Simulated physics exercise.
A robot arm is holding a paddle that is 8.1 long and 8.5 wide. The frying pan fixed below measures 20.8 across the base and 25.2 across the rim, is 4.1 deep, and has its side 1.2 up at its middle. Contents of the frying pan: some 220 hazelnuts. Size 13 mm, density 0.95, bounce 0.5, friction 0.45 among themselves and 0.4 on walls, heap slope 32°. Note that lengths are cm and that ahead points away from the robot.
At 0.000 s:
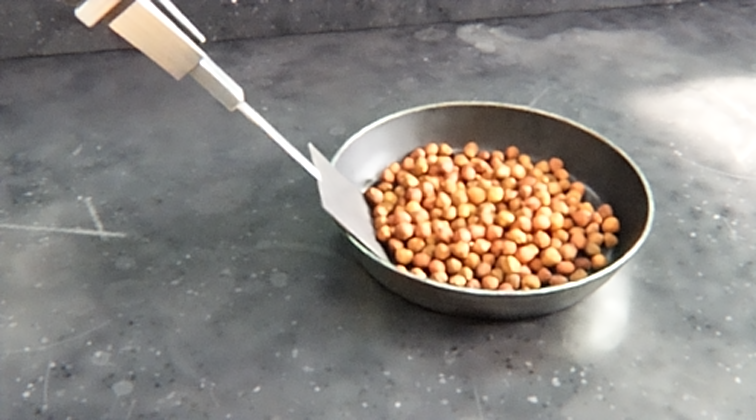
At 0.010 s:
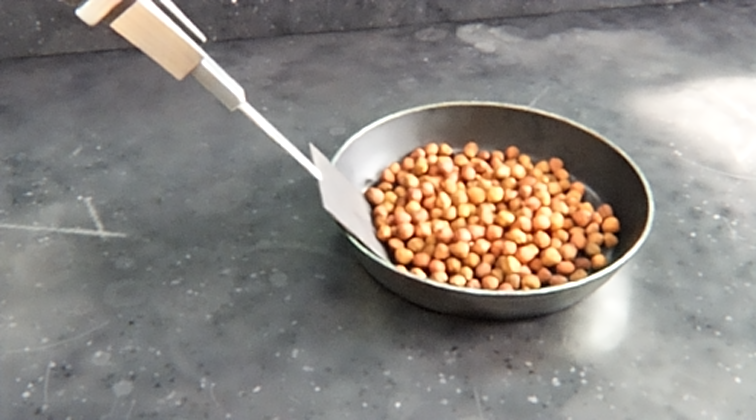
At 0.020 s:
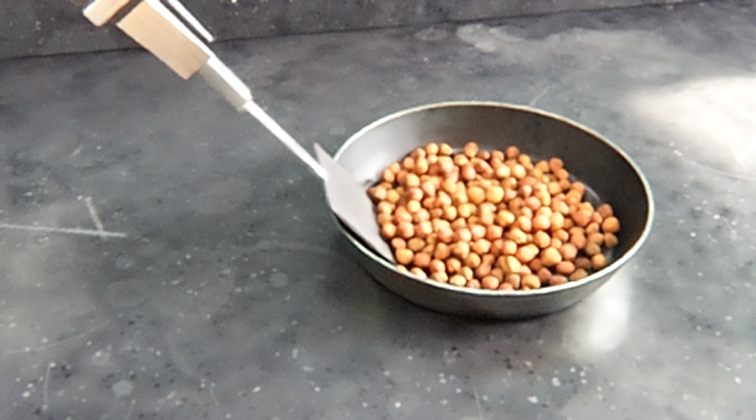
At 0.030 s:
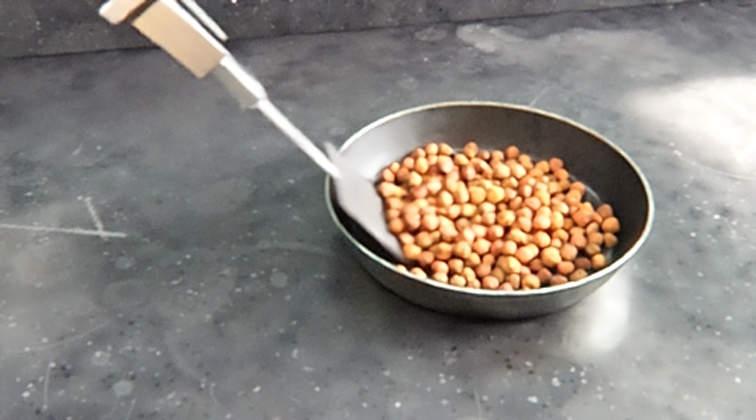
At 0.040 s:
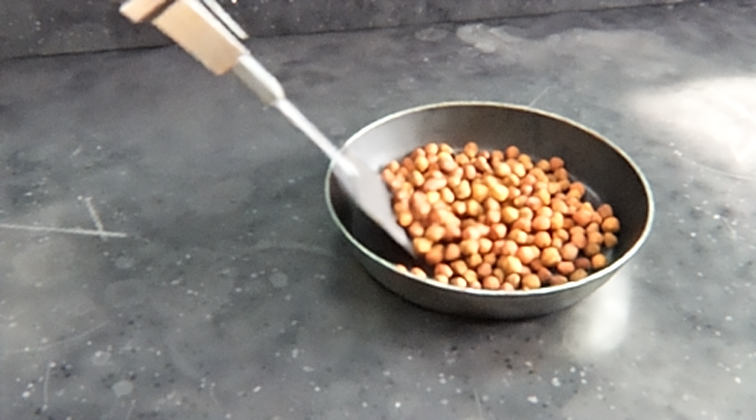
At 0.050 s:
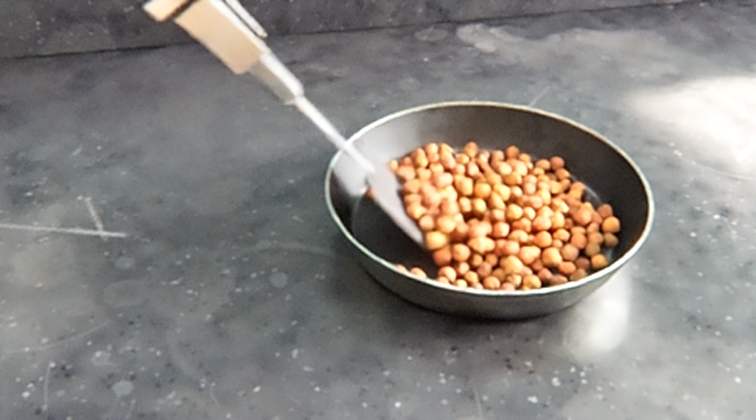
Robot arm pushing a paddle rightward through hazelnuts in a dark frying pan, bunching them up and baring the pan's left side.
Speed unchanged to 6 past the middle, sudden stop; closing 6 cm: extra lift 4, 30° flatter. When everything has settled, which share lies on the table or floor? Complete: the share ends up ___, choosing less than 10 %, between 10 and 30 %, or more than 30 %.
The share ends up between 10 and 30 %.
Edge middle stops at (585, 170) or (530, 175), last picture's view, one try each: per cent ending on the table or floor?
First try about 25 percent, second about 10 percent.
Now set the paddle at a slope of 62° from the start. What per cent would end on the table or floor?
Some 20 in a hundred.
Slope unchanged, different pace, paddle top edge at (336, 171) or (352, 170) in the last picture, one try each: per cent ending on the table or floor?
Estimates: About 0 %, about 10 %.
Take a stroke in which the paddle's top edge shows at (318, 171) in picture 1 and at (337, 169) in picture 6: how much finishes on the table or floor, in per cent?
Around 0 per cent finishes on the table or floor.
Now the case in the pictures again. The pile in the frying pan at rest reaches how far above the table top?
Close to 3.5 centimetres high.
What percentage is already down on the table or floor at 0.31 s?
Roughly 15 percent.
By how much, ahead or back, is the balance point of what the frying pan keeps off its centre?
I'd say it's roughly 4.0 cm toward the front.
After 0.07 s, sloping 53°, highest piece 6 above the table; 225 in the frying pan.
After 0.10 s, sloping 44°, highest piece 7 above the table; 225 in the frying pan.
After 0.31 s, sloping 23°, highest piece 7 above the table; 186 in the frying pan, 35 on the table or floor, 4 on the blade or in flight.
After 1.36 s, sloping 23°, highest piece 3 above the table; 186 in the frying pan, 39 on the table or floor.
At rest, 186 in the frying pan, 39 on the table or floor. That is 17 % on the table or floor.
